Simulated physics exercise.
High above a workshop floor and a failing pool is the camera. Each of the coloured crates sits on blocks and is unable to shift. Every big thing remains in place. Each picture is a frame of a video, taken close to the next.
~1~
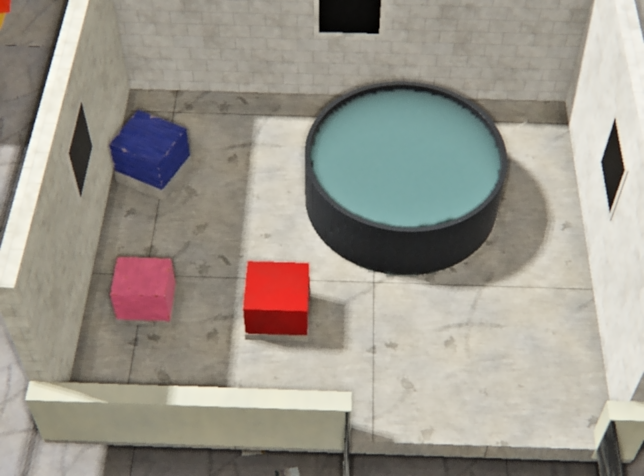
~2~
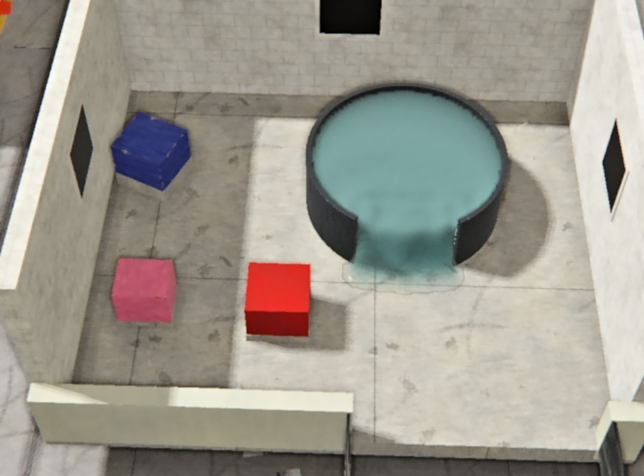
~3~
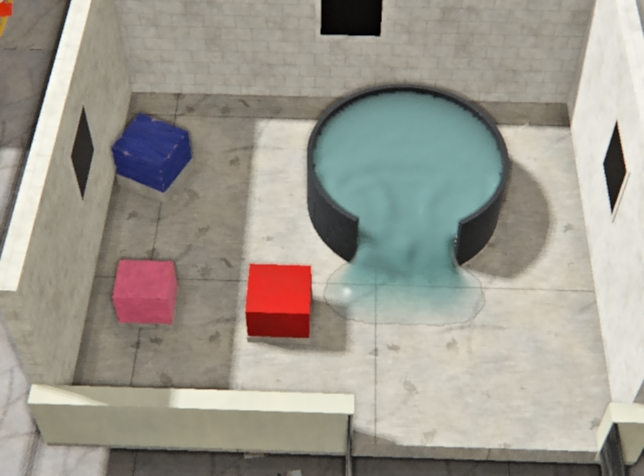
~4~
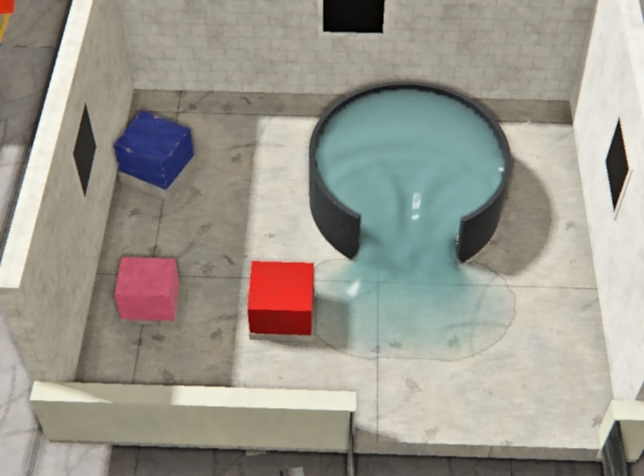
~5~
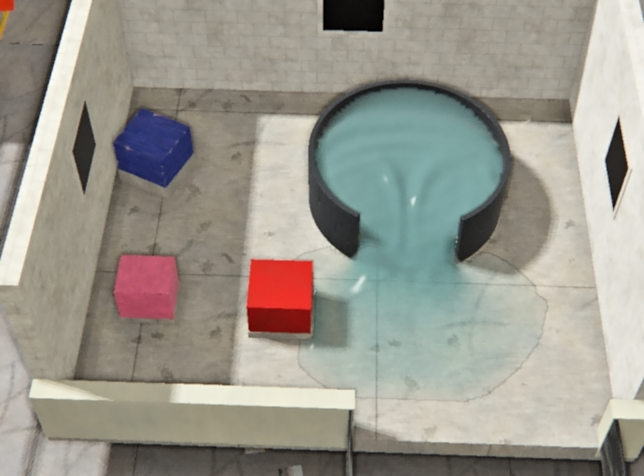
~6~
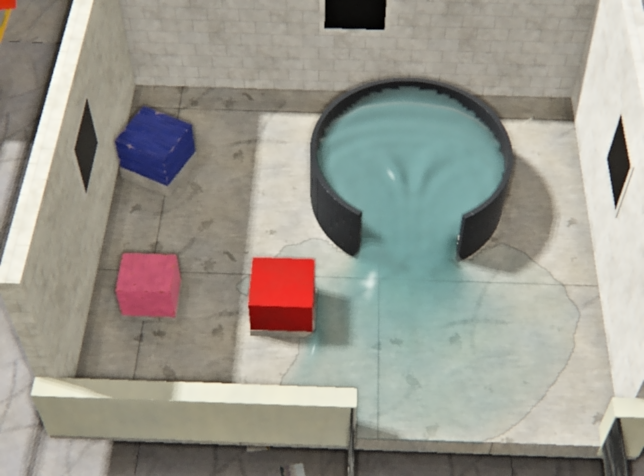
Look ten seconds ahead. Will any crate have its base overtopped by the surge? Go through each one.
The red crate is exposed, the blue crate is protected, the pink crate is exposed.
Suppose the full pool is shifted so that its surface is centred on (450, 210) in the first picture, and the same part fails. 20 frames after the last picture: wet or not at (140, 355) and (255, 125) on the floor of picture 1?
The first spot is wetted, while the second is not reached.
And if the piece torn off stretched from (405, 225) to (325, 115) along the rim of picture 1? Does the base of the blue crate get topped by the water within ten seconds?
After ten seconds, the blue crate has been flooded.
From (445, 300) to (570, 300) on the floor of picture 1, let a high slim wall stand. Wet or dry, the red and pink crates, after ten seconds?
Red: Is reached; pink: Is reached.
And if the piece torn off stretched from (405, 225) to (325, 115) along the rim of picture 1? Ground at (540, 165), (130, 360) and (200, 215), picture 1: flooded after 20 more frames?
In order: Spared, swamped, swamped.
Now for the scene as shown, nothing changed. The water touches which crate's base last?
I'd name the crate marked blue.
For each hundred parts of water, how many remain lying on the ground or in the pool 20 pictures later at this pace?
Roughly 66 %.
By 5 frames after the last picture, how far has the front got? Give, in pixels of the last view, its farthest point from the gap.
Close to (144, 411).
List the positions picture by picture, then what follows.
The round tank at (405, 156) is whole and still, in the first picture.
The front is at (349, 277), out from the gap at (405, 256), in the second picture.
Water pours out at (406, 260) and has run to (340, 308), in the third picture.
Water pours out at (408, 260) and has run to (341, 345), in the fourth picture.
The front is at (333, 384), out from the gap at (407, 260), in the fifth picture.
Water pours out at (409, 257) and has run to a hidden place, in the sixth picture.
A moment on, water covers 35 % of the floor; the red crate water round its plinth, the blue crate not reached, the pink crate water round its plinth.
Next, water covers 40 % of the floor; the red crate water round its plinth, the blue crate not reached, the pink crate water round its plinth.
Then, water covers 55 % of the floor; the red crate water round its plinth, the blue crate water round its plinth, the pink crate water round its plinth.
Later, water covers 80 % of the floor; the red crate water round its plinth, the blue crate water round its plinth, the pink crate water round its plinth.
In the end, water covers 95 % of the floor; the red crate was topped, the blue crate stayed above the water, the pink crate was topped.
